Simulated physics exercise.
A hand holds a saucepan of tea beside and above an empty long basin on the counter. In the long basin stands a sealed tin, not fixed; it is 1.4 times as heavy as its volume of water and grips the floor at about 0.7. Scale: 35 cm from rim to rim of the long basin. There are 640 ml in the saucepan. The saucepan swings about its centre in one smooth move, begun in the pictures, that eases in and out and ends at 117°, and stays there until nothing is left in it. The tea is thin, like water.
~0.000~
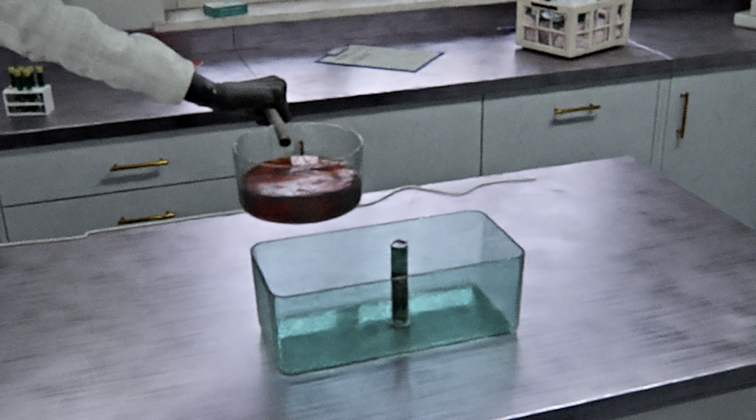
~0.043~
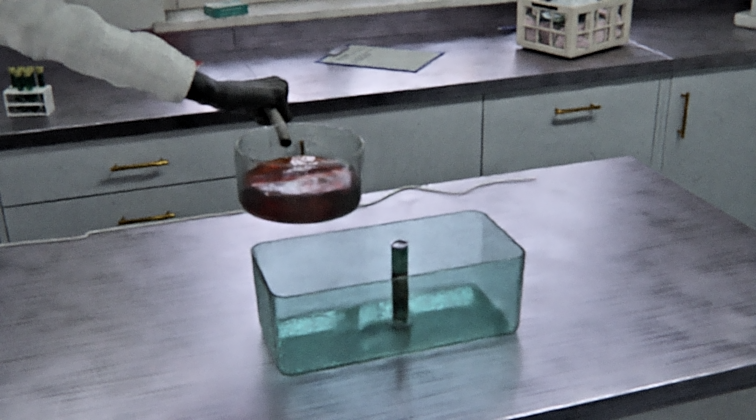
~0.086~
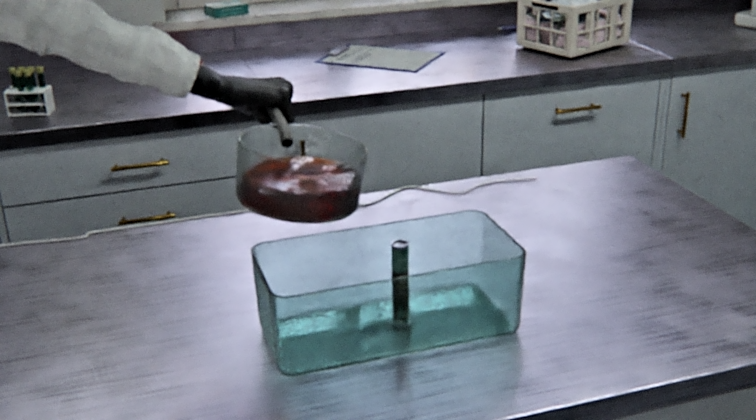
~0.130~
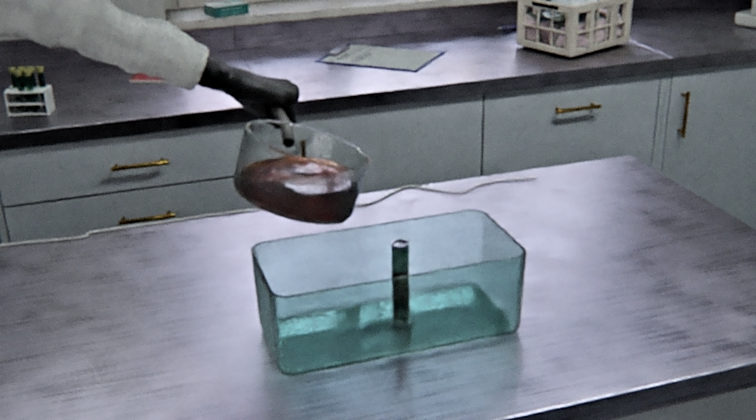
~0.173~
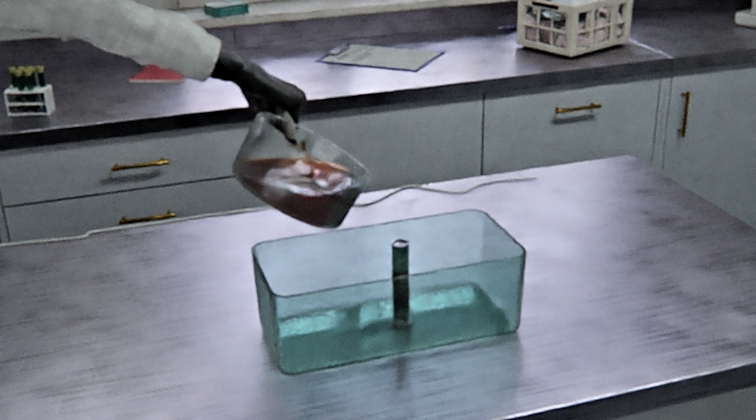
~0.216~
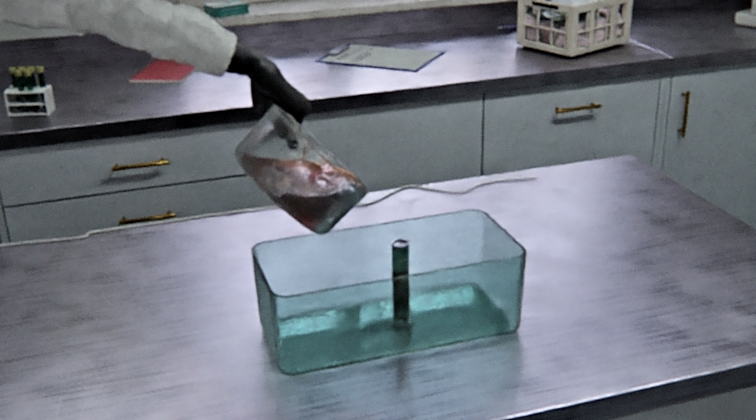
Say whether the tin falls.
The tin topples.
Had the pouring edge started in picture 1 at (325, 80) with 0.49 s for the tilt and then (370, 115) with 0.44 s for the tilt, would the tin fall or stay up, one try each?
First it remains upright; then it goes over.
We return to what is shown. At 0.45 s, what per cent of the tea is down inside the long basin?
About 56 per cent.
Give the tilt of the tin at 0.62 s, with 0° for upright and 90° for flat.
It is at some 10°.
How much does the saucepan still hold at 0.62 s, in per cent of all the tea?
Some 1 per cent.
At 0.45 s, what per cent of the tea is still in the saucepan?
About 12 per cent.
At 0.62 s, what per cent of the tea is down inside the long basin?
About 94 per cent.
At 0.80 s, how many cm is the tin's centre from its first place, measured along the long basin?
About 4 cm.
Then, 0.45 s in, the tilt is 115° and 13 per cent is still to pour; the tin stands where it began.
Then, 0.62 s in, the tilt is 117° and 1 per cent is still to pour; the tin leans 11°.
Then, 0.80 s in, the tilt is 117° and 0 per cent is still to pour; the tin leans 31°.
Then, 0.99 s in, the tilt is 117° and 0 per cent is still to pour; the tin lies on its side.
Finally, the tin lies on its side.
